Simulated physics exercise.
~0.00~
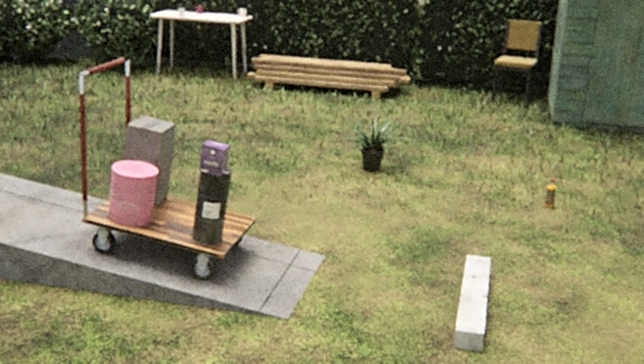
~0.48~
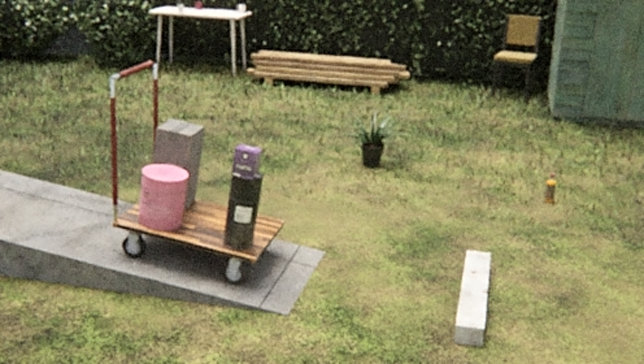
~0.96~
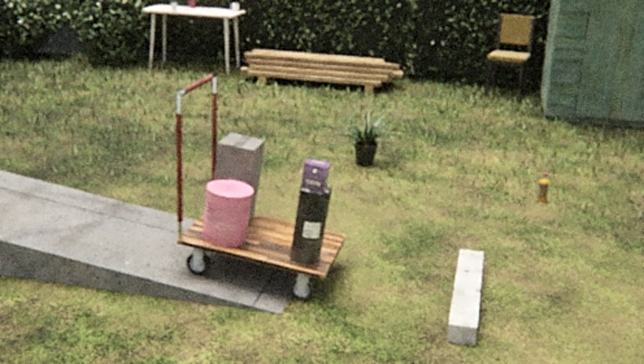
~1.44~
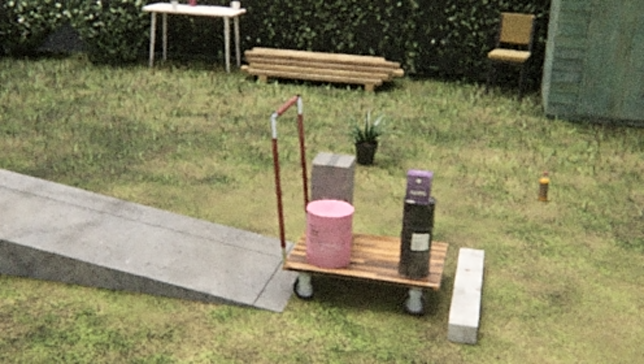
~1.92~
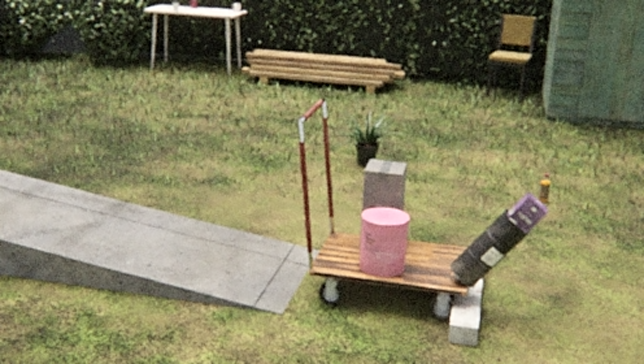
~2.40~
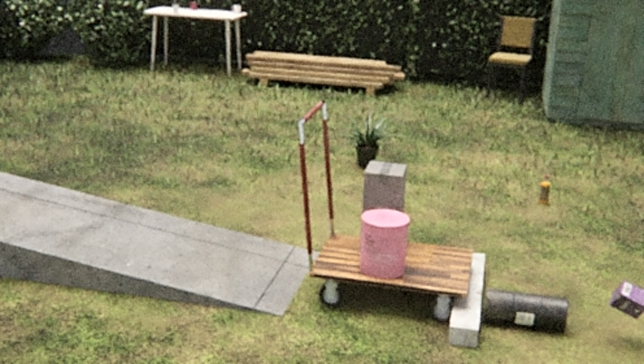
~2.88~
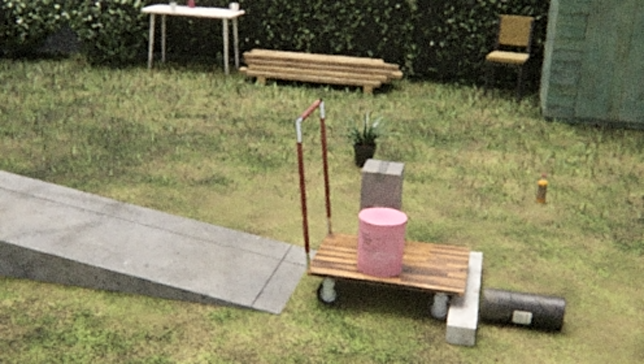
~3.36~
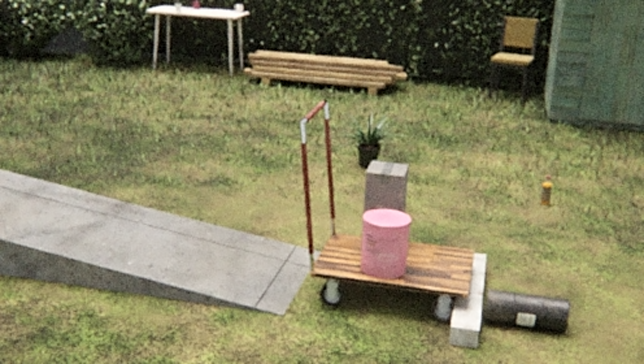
A grassy garden with a hedge, a white table, stacked logs and a chair at the back is seen from slightly above, in a gently swaying view. On a grey ramp at left, a wooden trolley with a red handle carries a pink pail, a grey box and a black canister topped by a purple box. The trolley rolls down rightward and across the grass to a pale kerb, where it stops. The canister tips over the front edge, and the purple box flies off rightward out of view. The canister lies beyond the kerb, while pail and grey box remain aboard.
